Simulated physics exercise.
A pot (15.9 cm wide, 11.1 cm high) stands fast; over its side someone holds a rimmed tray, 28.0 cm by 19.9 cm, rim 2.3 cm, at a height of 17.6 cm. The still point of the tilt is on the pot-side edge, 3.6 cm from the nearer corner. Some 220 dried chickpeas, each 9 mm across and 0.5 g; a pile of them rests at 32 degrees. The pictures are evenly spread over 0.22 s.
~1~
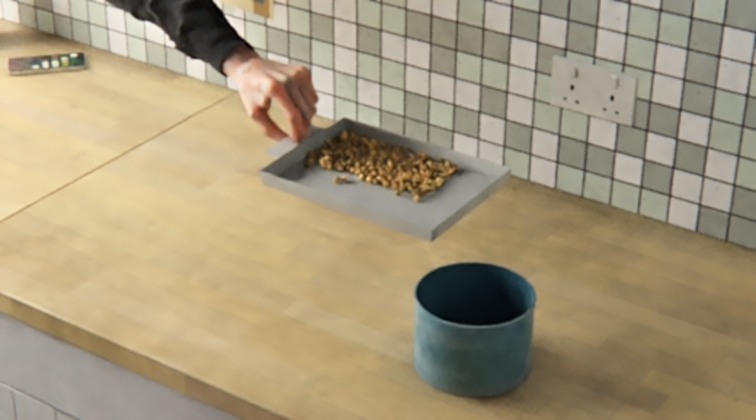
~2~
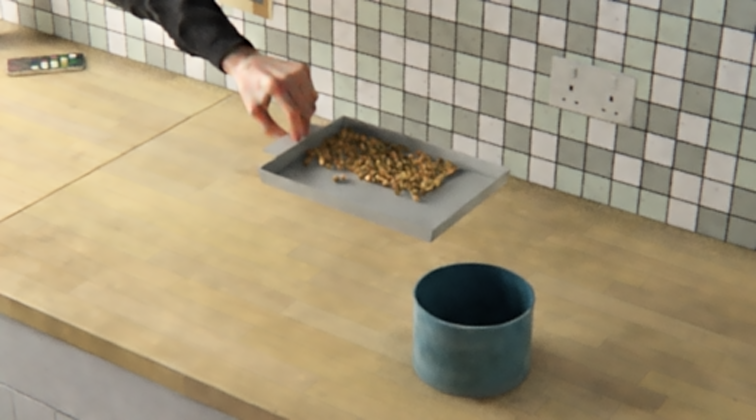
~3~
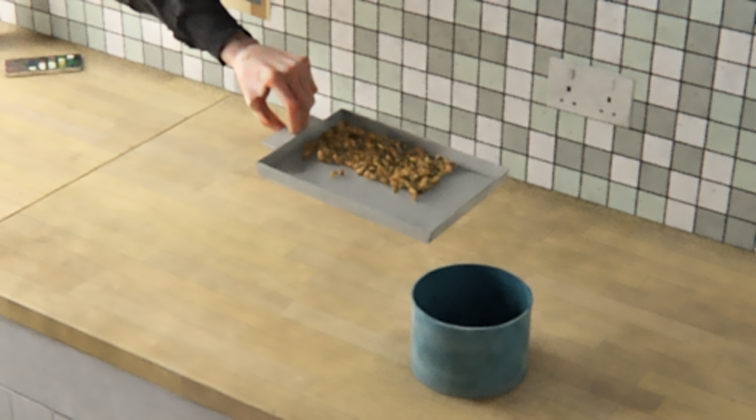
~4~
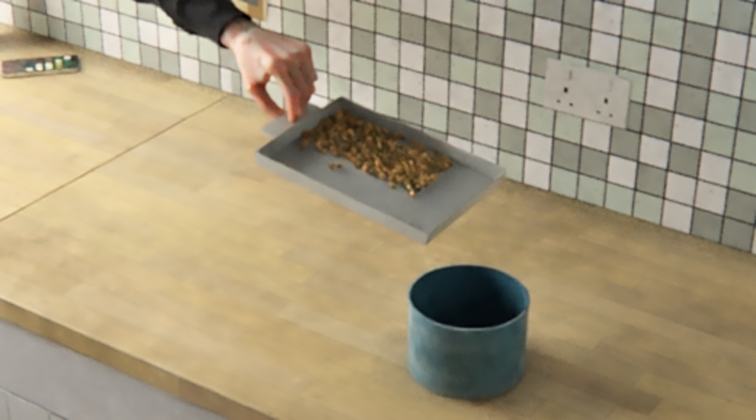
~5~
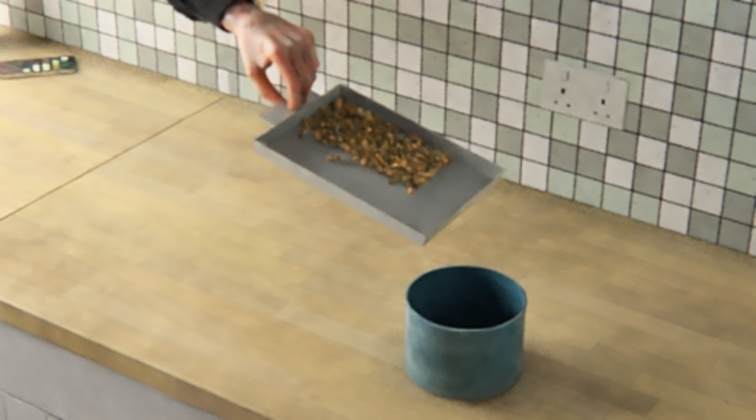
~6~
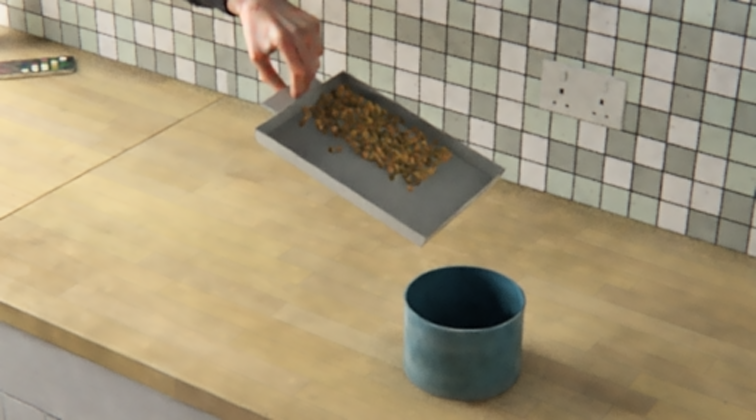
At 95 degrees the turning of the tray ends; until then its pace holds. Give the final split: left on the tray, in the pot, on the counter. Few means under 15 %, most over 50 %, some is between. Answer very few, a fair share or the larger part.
Left on the tray: Very few; in the pot: The larger part; on the counter: A fair share.
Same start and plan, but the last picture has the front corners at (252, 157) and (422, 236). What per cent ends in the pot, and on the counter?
Pot 85, counter 15.
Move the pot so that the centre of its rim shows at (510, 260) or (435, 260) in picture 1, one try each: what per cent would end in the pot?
About 65 and 20 per cent.
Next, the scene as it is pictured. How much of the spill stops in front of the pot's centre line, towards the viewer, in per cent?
Some 0 per cent.
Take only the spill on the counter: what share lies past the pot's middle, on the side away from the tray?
Some 80 per cent.
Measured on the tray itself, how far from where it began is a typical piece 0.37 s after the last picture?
Some 11 cm.
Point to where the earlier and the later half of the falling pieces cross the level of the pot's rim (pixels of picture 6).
At about (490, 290), then at (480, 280).
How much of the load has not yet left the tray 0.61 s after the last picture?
About 65 per cent.
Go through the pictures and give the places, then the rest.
The first picture shows tray tilt 0 degrees, front corners at (263, 170) and (432, 227); middle of the pieces at (385, 163); pot at (475, 293).
The second picture shows tray tilt 1 degrees, front corners at (262, 168) and (431, 228); middle of the pieces at (384, 162).
The third picture shows tray tilt 3 degrees, front corners at (260, 162) and (429, 229), lowest corner right front; middle of the pieces at (382, 158).
The fourth picture shows tray tilt 8 degrees, front corners at (259, 151) and (427, 231), lowest corner right front; middle of the pieces at (380, 151).
The fifth picture shows tray tilt 12 degrees, front corners at (258, 140) and (425, 233), lowest corner right front; middle of the pieces at (379, 143).
The sixth picture shows tray tilt 17 degrees, front corners at (260, 128) and (425, 234), lowest corner right front; middle of the pieces at (380, 135); pot at (465, 297).
Then, 0.37 s after the last picture, tilt 55 degrees; the tray holds 100 %, the pot 0 %.
Then, 0.61 s after the last picture, tilt 80 degrees; the tray holds 65 %, the pot 15 %.
Then, 0.96 s after the last picture, tilt 95 degrees; the tray holds 15 %, the pot 50 %.
In the end, tray 0 %, pot 65 %, counter 35 %.
